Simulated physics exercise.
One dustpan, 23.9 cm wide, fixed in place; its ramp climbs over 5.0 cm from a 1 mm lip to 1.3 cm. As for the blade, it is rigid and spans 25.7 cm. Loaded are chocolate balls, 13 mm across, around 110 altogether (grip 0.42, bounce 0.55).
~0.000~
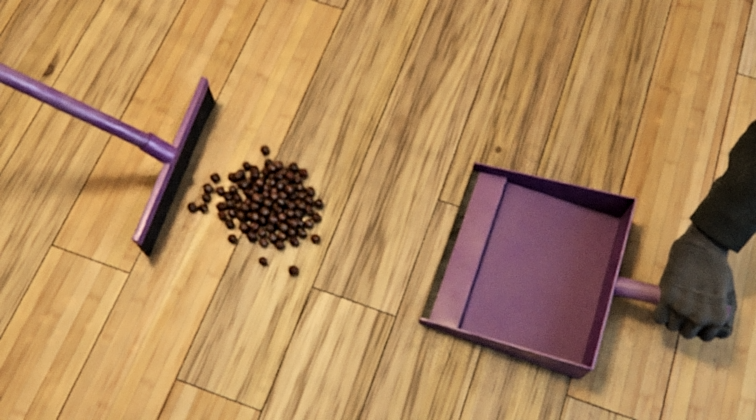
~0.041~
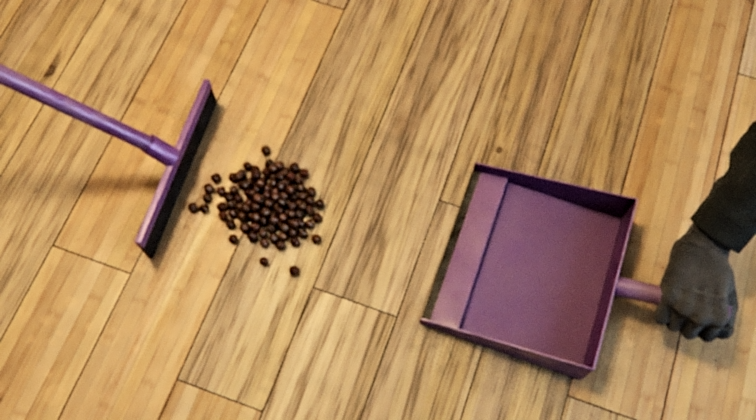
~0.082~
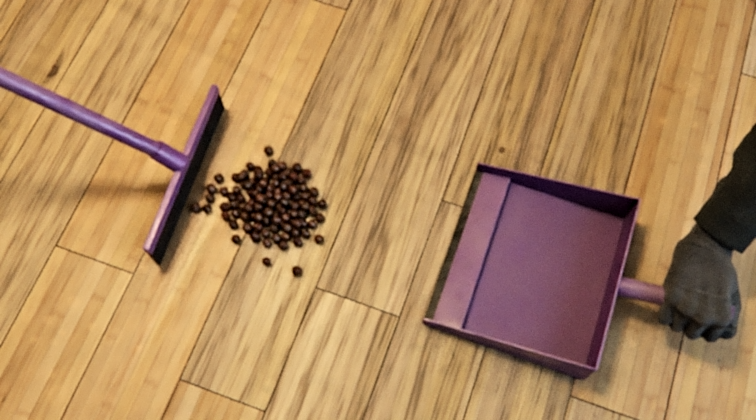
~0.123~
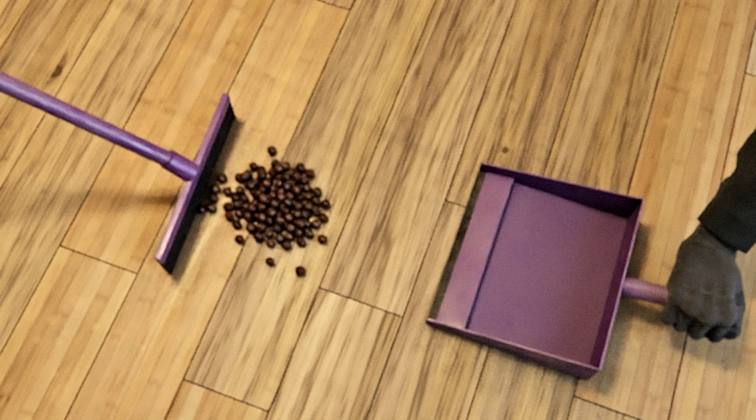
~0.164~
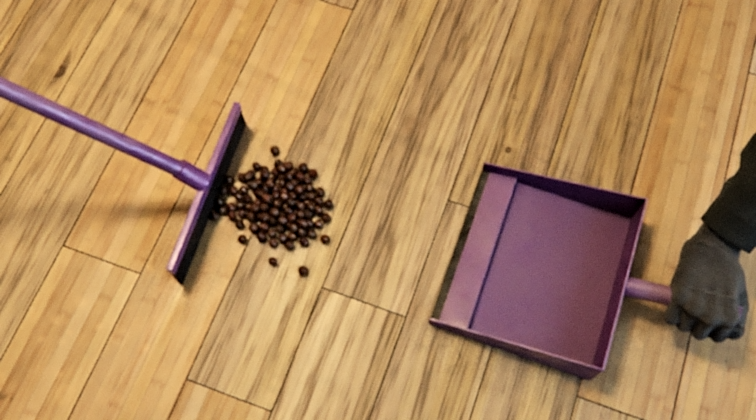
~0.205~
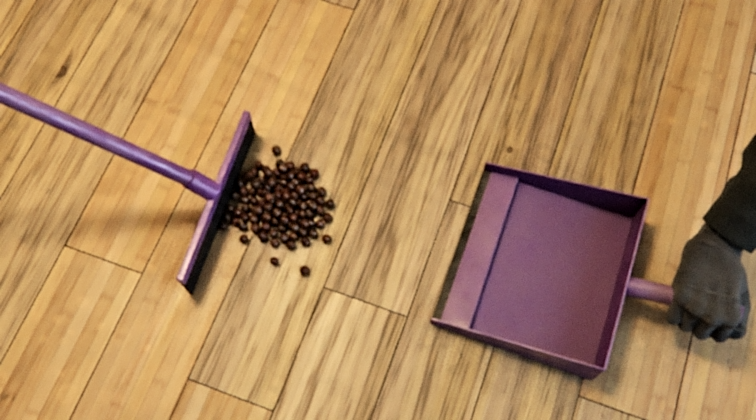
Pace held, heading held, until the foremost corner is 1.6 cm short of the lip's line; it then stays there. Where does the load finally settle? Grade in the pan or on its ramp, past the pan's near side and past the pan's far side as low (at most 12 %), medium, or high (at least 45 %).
In the pan or on its ramp - low; past the pan's near side - medium; past the pan's far side - low.
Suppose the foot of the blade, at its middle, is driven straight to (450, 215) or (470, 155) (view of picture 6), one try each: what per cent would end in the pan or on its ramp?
Some 40 in a hundred and 30 in a hundred.
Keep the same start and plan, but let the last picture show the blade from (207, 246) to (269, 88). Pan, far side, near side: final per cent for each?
You'd see pan at 45, far at 10 and near at 10.
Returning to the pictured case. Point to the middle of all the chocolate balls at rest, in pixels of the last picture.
After settling, the middle sits near (413, 262).
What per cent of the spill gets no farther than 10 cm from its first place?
Roughly 20 per cent.
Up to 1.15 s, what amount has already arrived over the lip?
I'd say around 5 in a hundred has made it so far.
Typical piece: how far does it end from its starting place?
I'd say near 18 cm.
After 0.56 s, middle of the blade 18 cm from the lip; 0 % over the lip, far side 0 %, near side 15 %.
Then, at 0.80 s, middle of the blade 9 cm from the lip; 0 % over the lip, far side 0 %, near side 25 %.
After 1.15 s, middle of the blade 2 cm from the lip; 5 % over the lip, far side 0 %, near side 30 %.
At rest (1.7 s), pan 5 %, near side 30 %, far side 0 %, in front of the lip or behind the blade 70 %.
